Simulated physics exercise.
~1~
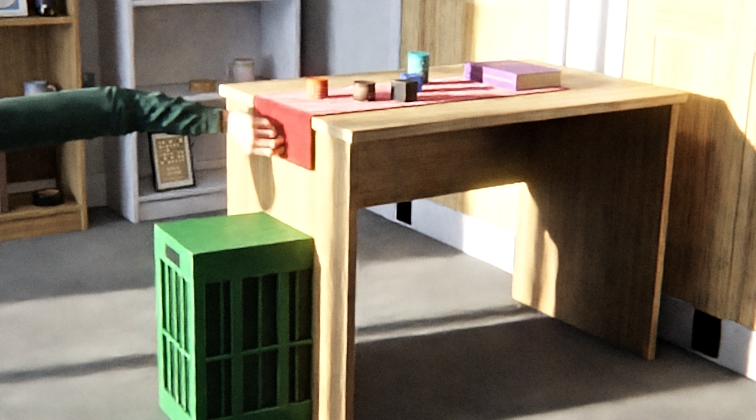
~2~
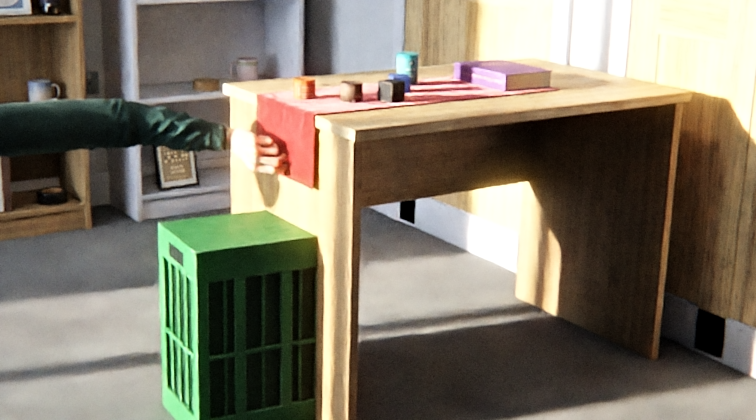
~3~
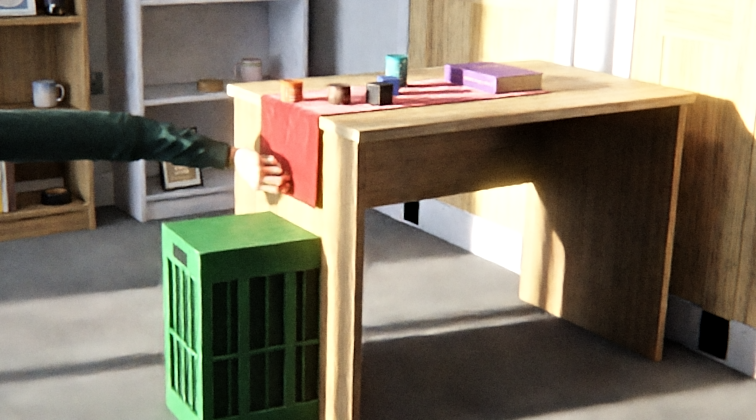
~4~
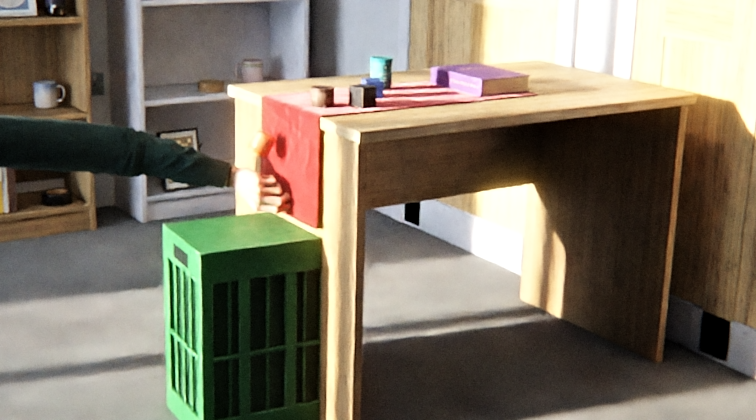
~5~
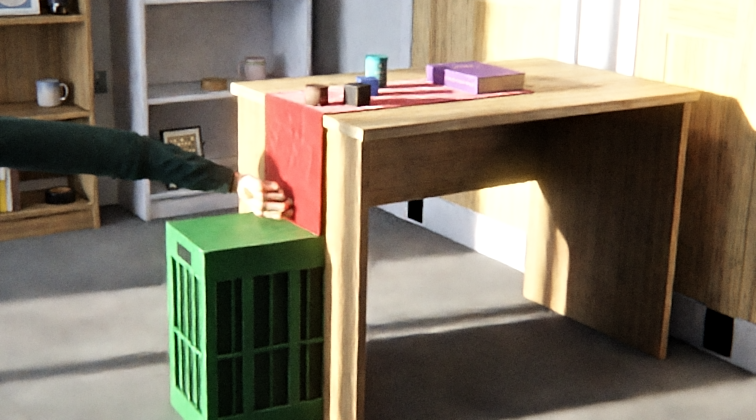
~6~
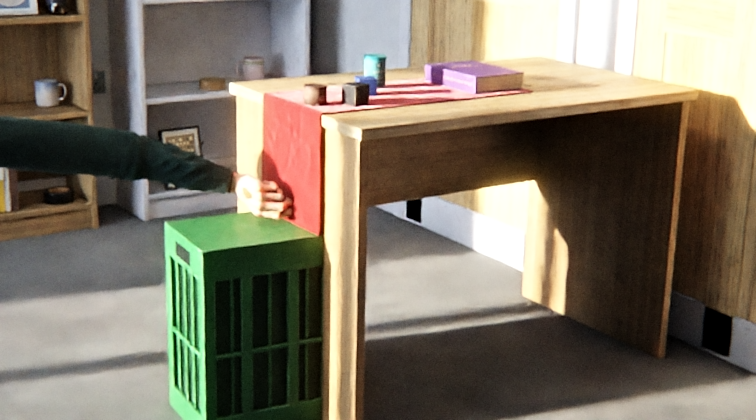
A hand draws a red scarf down to a green crate, and an orange pot falls off.
